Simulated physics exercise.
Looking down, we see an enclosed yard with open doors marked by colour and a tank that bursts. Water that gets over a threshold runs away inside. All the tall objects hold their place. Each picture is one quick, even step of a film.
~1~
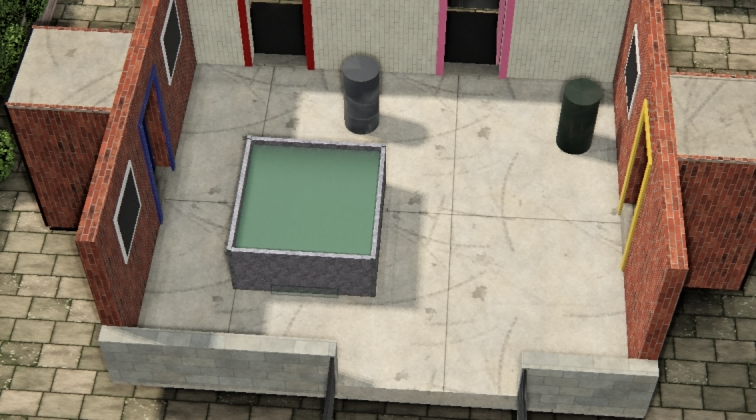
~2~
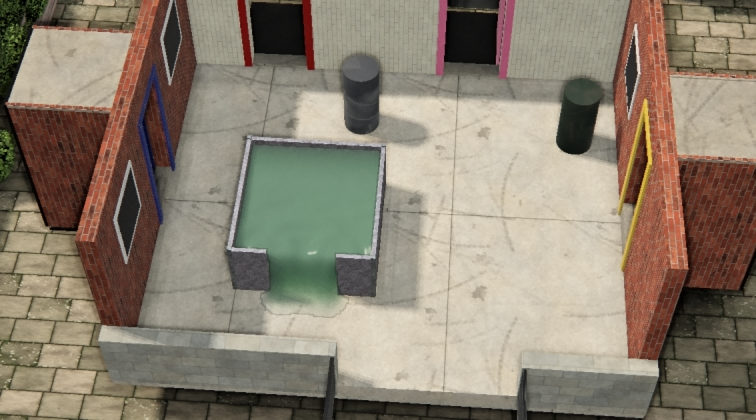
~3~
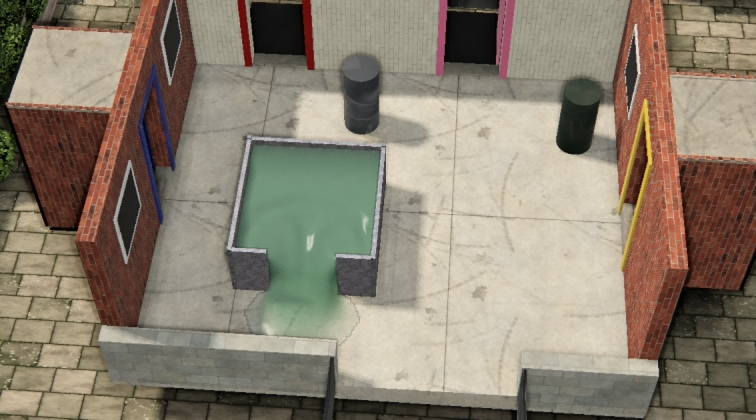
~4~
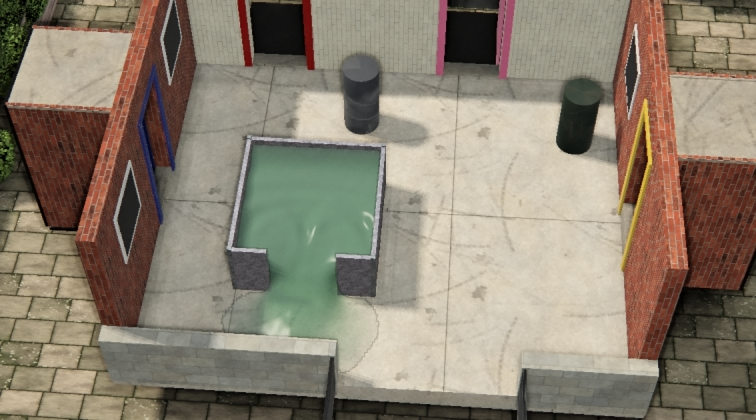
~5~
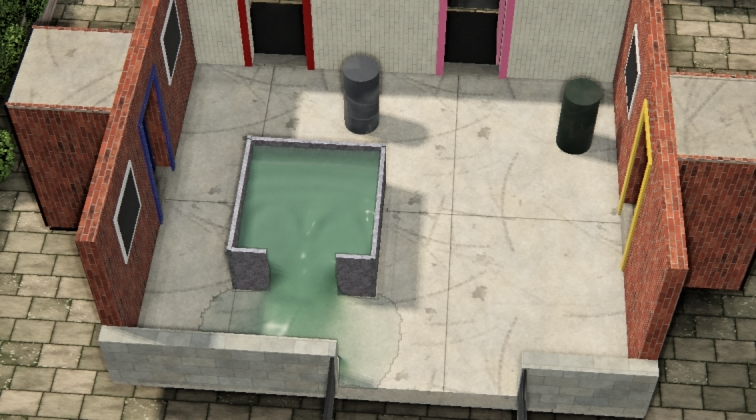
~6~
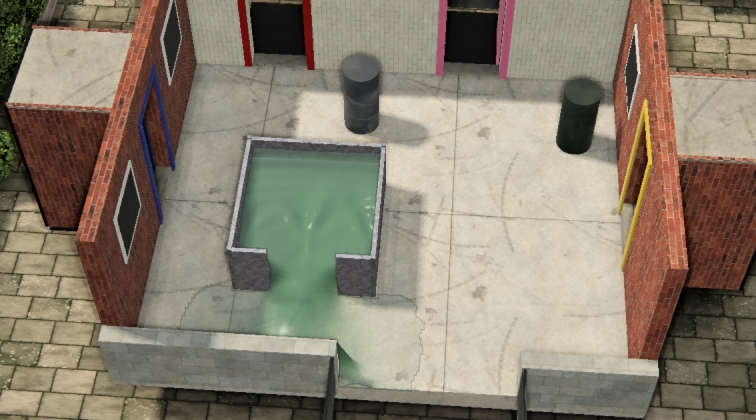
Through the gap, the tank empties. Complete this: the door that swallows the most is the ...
... Red door.
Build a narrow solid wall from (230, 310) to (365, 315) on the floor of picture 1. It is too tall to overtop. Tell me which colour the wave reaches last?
It's the one in pink.
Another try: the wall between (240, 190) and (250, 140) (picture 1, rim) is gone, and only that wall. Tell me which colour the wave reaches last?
Answer: The one in yellow.
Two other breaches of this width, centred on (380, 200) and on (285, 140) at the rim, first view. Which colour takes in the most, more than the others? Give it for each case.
The pink one, then the one in red.
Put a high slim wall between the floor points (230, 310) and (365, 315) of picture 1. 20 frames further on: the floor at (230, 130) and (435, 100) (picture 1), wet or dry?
Well, the first one ends up submerged, and the second one ends up not wet.
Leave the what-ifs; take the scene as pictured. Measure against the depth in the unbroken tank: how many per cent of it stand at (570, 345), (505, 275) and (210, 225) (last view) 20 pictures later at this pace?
Around 4, 2 and 10 percent, in that order.
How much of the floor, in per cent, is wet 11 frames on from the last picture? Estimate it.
I'd guess some 30 per cent.
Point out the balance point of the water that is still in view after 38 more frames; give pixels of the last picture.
Around (318, 224).
A moment on, water covers 15 % of the floor; blue door not reached, yellow door not reached, pink door not reached, red door not reached.
Next, water covers 30 % of the floor; blue door wet at the sill, nothing in, yellow door not reached, pink door not reached, red door not reached.
Then, water covers 55 % of the floor; blue door wet at the sill, nothing in, yellow door wet at the sill, nothing in, pink door not reached, red door a trickle in.
Later, water covers 75 % of the floor; blue door wet at the sill, nothing in, yellow door wet at the sill, nothing in, pink door wet at the sill, nothing in, red door a lot in.
In the end, water covers 95 % of the floor; blue door wet at the sill, nothing in, yellow door wet at the sill, nothing in, pink door wet at the sill, nothing in, red door a lot in; the red door has let in the most.
